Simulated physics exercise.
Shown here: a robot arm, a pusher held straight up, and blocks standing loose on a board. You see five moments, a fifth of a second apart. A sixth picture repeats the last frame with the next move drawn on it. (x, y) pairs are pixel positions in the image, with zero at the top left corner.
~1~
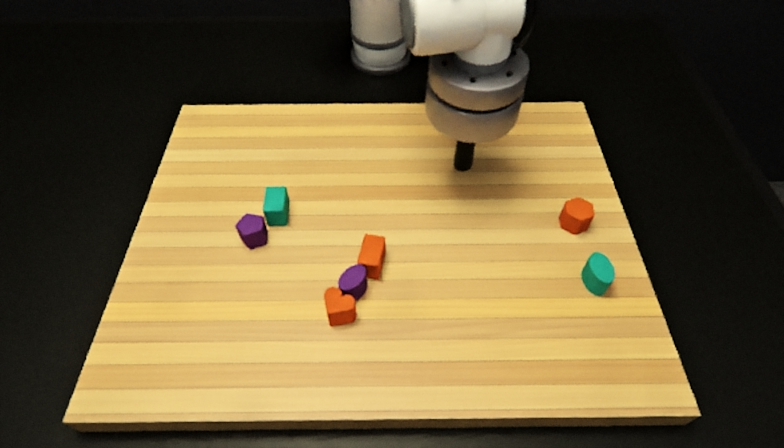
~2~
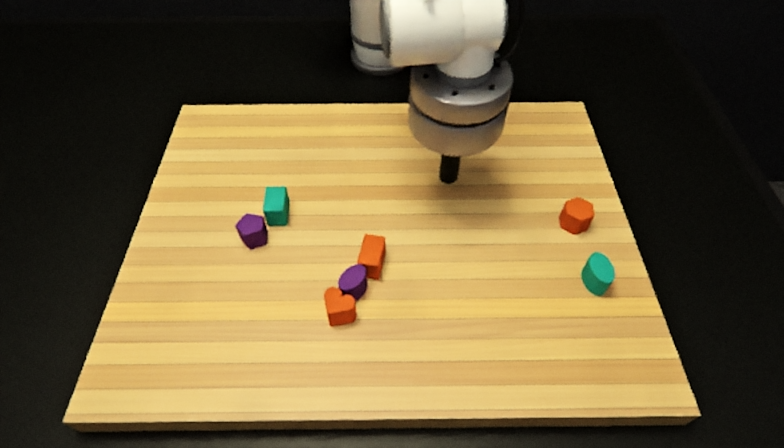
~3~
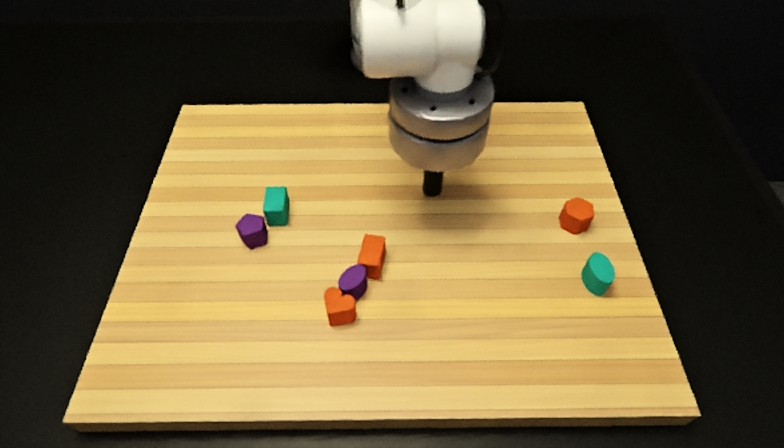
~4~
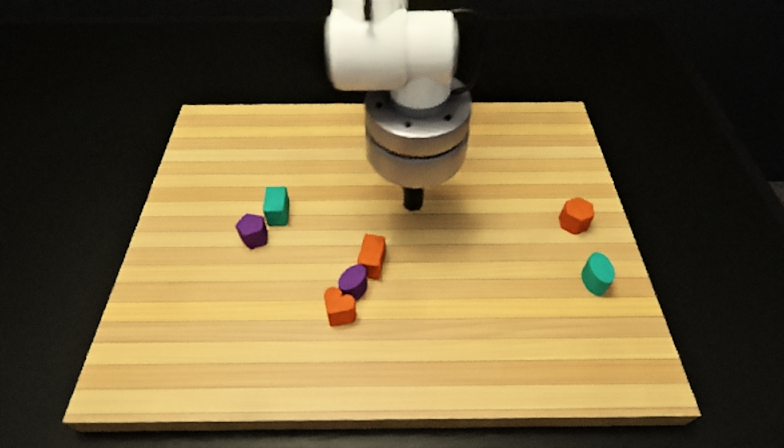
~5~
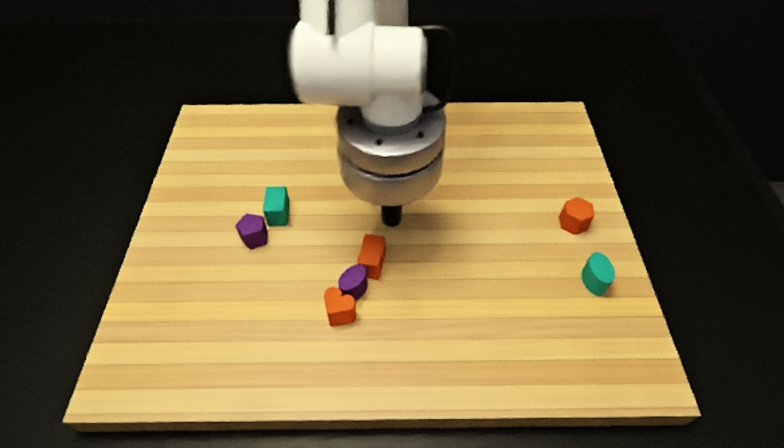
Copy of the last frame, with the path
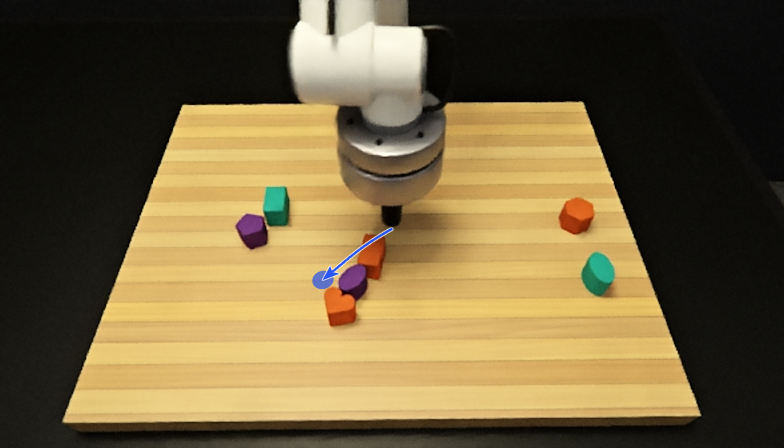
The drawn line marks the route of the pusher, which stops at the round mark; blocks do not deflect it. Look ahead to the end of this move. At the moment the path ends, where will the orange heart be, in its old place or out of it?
Once the path is done, it remains where it sat before.
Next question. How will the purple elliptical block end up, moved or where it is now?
It shifts position.
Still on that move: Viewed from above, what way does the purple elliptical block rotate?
Verdict: Clockwise.
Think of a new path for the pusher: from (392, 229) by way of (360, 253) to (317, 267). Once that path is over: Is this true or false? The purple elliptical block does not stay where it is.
True - the claim holds.
Drawn move, from (392, 229) by way of (357, 252) to (323, 280).
What follows on the original path. One third of the way, pusher at (367, 234); purple elliptical block at (352, 280); orange rectangular block at (370, 252), turned 15° anticlockwise.
Two thirds of the way, pusher at (344, 252); purple elliptical block at (354, 285), turned 40° clockwise; orange rectangular block at (366, 261), turned 55° anticlockwise.
At the end, pusher at (321, 271); orange heart still; purple elliptical block at (354, 285), turned 40° clockwise; orange rectangular block at (366, 261), turned 55° anticlockwise.
